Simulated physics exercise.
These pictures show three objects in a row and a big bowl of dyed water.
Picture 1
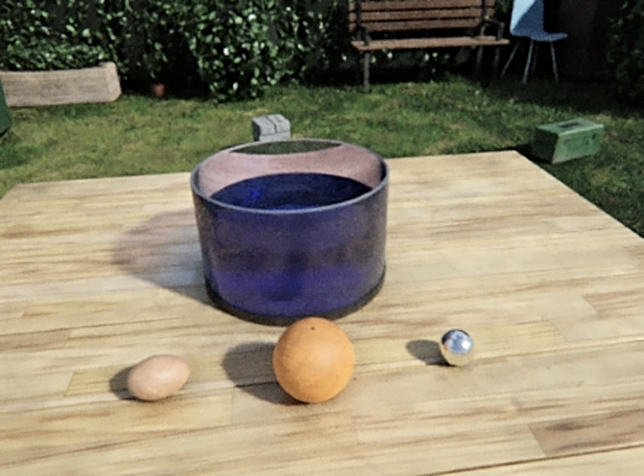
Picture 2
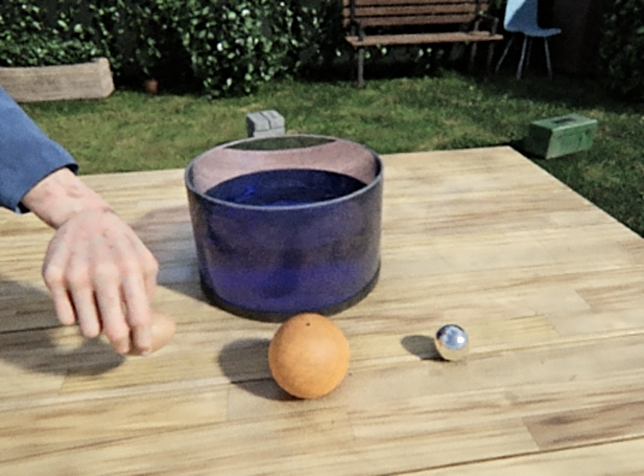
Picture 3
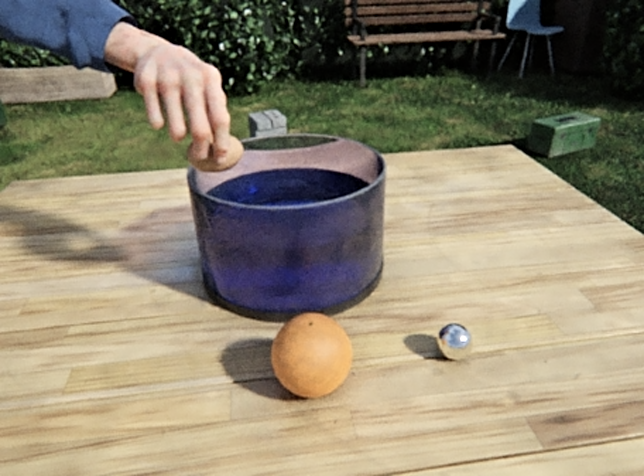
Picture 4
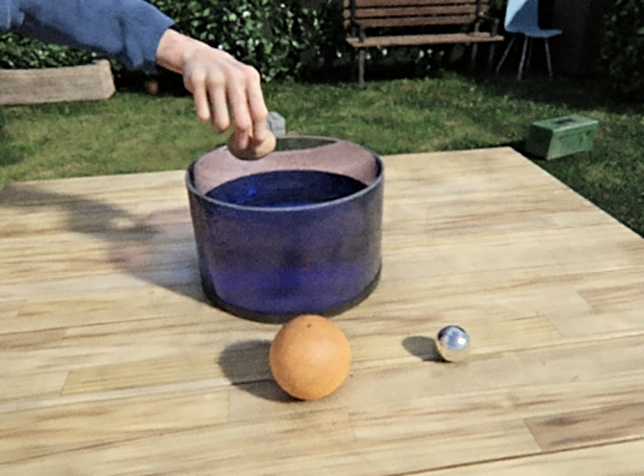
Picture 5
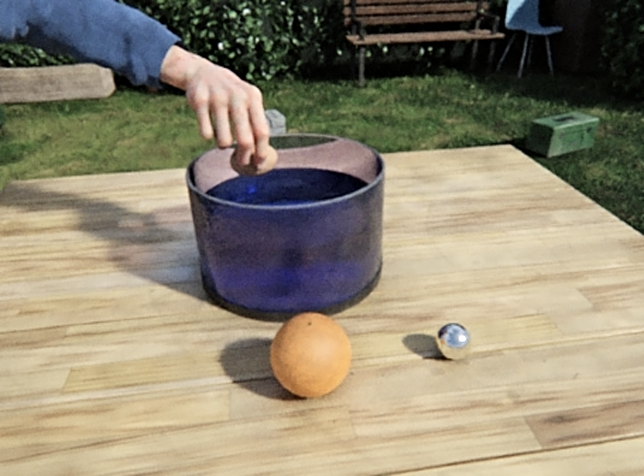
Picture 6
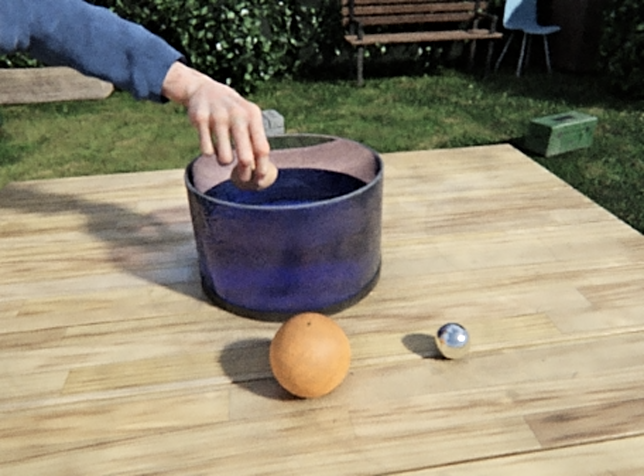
A hand picked up the egg from the left of the orange and a small steel ball, carried it over a big bowl of dark blue water, and lowered it to just above the surface.
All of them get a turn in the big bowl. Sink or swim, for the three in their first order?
Taking them from the left, one does not stay up, the next does not go down, the last does not stay up.
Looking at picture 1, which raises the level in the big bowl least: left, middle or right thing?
My answer: The item at the right end.
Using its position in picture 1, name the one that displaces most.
Result: Centre block.
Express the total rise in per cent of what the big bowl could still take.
Result: 14 %.
A moment on, the egg drops to the bottom.
Further on, the orange stays afloat.
When it is over, the steel ball drops to the bottom; afloat, orange.
